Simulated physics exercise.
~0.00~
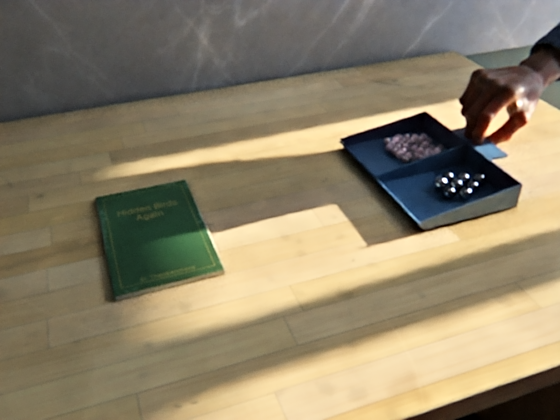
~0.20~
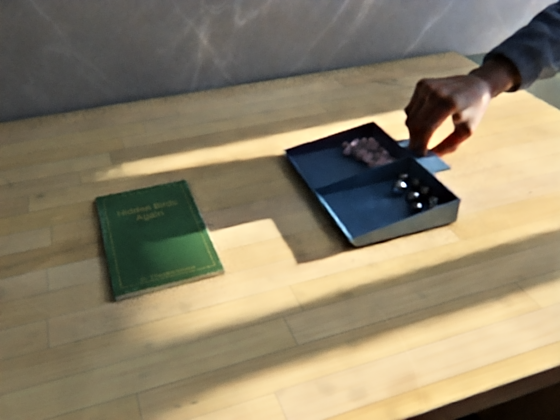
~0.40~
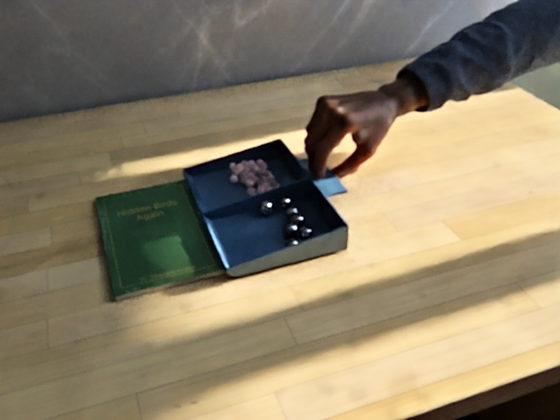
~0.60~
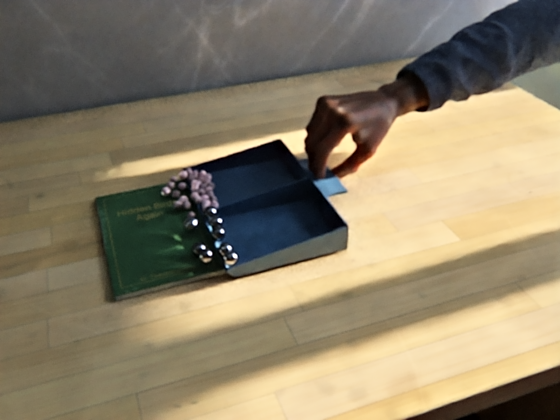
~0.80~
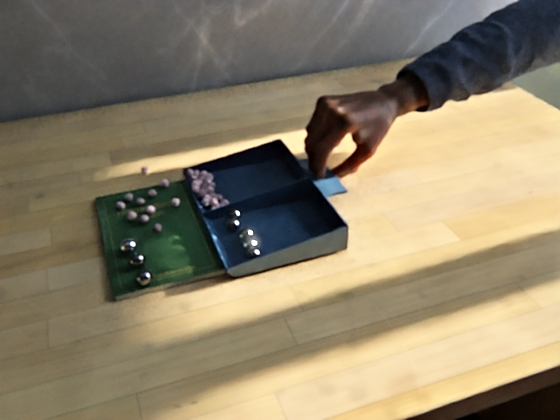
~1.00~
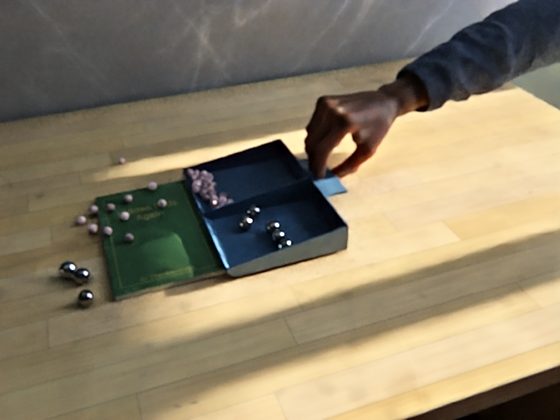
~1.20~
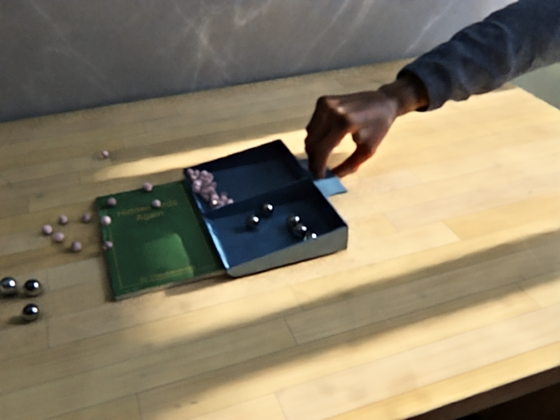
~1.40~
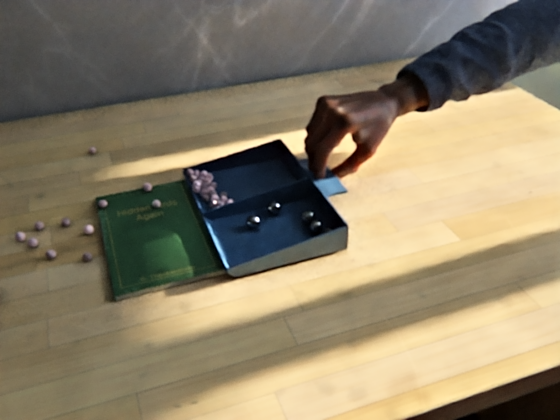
To begin with, a hand pushes a divided dark blue tray leftward along a wooden table toward a thin green book, with shiny metal balls in the nearer section and small pinkish beads in the farther one. The tray slides up to the book and stops against it, while the book stays put. Both loads surge forward, and some of each spill over the low front edge onto the cover. The escaped balls roll off to the left and out of view, while beads scatter across the book and table. Finally, the remaining balls and clustered beads sit inside the still tray.
